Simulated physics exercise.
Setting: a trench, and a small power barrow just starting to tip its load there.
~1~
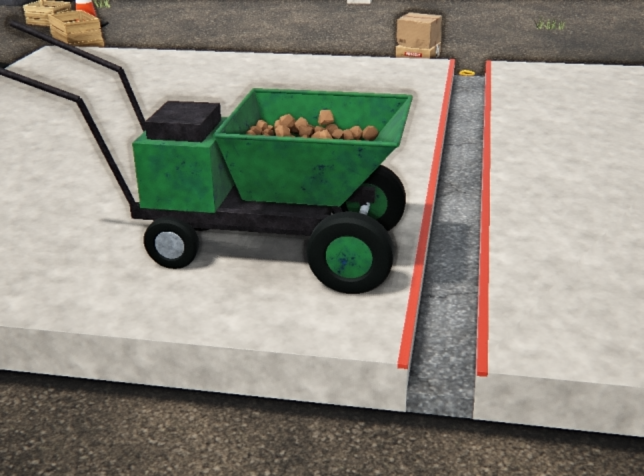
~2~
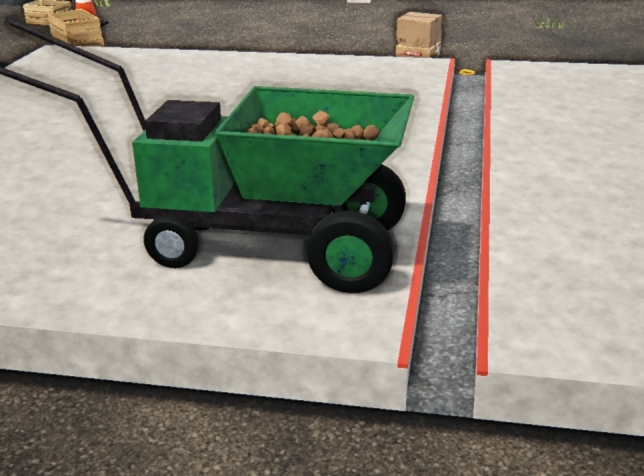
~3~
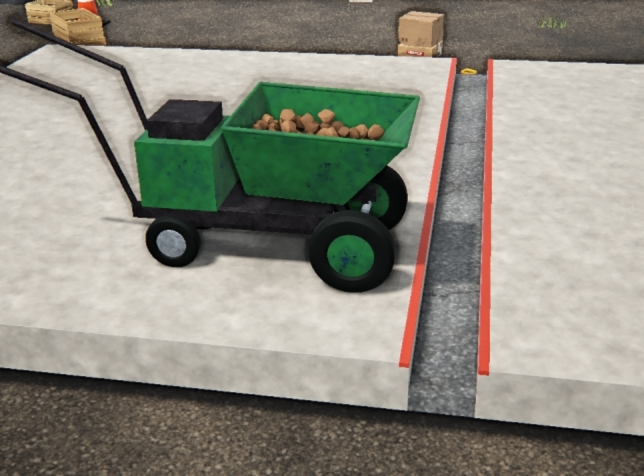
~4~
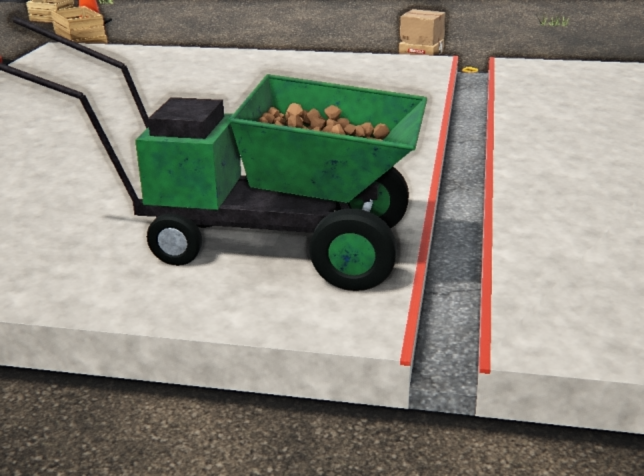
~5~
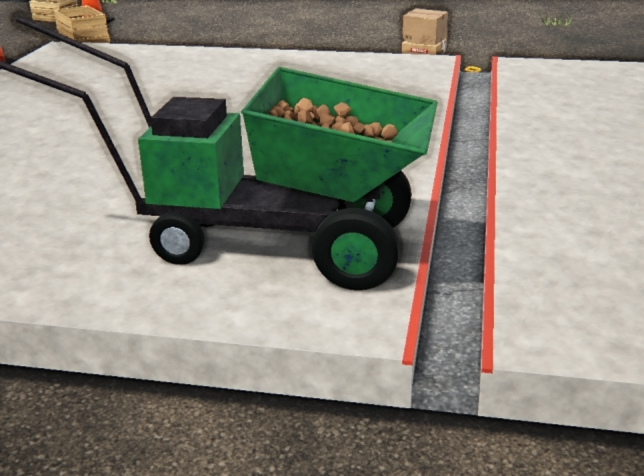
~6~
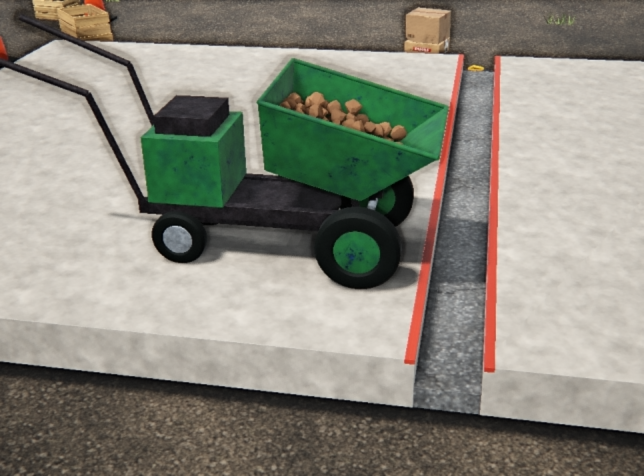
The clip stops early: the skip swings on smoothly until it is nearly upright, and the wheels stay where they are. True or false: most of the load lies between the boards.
False.
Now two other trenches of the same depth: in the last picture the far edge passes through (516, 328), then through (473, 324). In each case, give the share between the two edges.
Around 40 percent first, around 0 percent second.
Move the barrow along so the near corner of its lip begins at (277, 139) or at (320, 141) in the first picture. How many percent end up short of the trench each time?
It comes out near 30 in a hundred for the first and near 10 in a hundred for the second.
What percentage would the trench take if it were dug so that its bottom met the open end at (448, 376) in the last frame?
The share would be close to 0 percent.
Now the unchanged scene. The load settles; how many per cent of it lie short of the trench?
0 percent.
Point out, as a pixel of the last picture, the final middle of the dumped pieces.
About (536, 261).
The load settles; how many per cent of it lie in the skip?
It comes out at some 20 in a hundred.
Shortly afterwards, skip tipped steeply; the whole lot in the skip.
Next, skip tipped right over; the bulk in the skip; near a quarter beyond it; only a few falling.
Some moments later, skip tipped right over; near a quarter in the skip; only a few in or heaped over the trench; the bulk beyond it.
In the end, skip tipped right over; near a quarter in the skip; only a few in or heaped over the trench; the bulk beyond it.
